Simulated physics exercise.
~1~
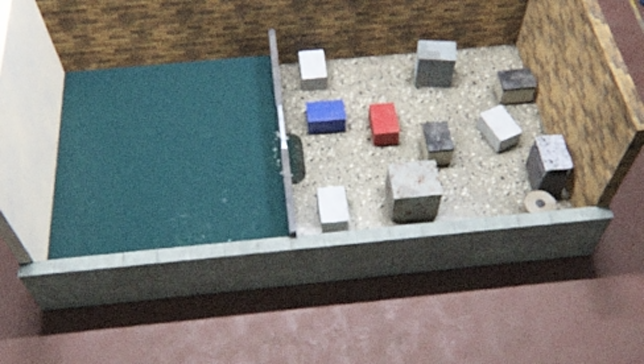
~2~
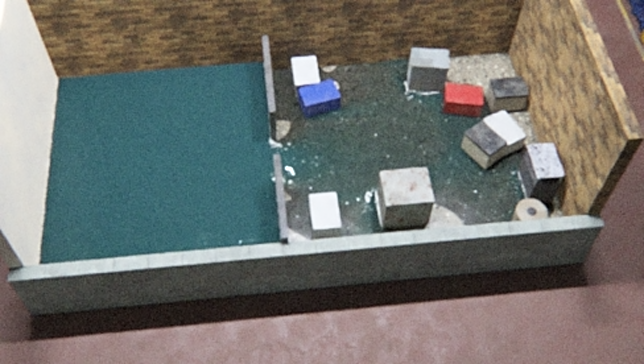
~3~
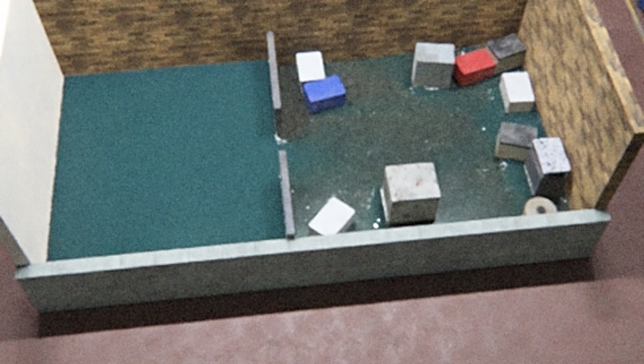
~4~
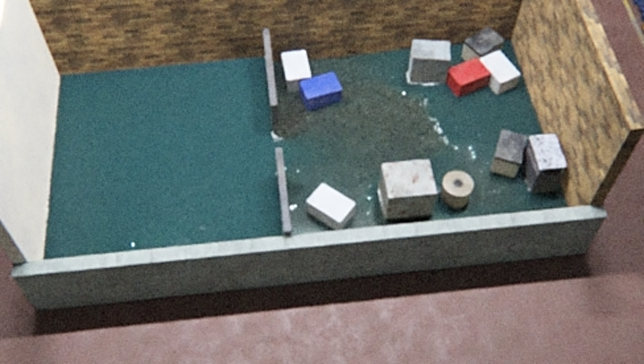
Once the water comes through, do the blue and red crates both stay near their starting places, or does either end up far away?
One of them ends up far away. The blue crate moves only a short way and stays near the partition, while the red crate is carried well off toward the far right corner.
Divided basement flooding through a burst partition door, water spreading right as the blue crate shifts slightly and the red drifts far.
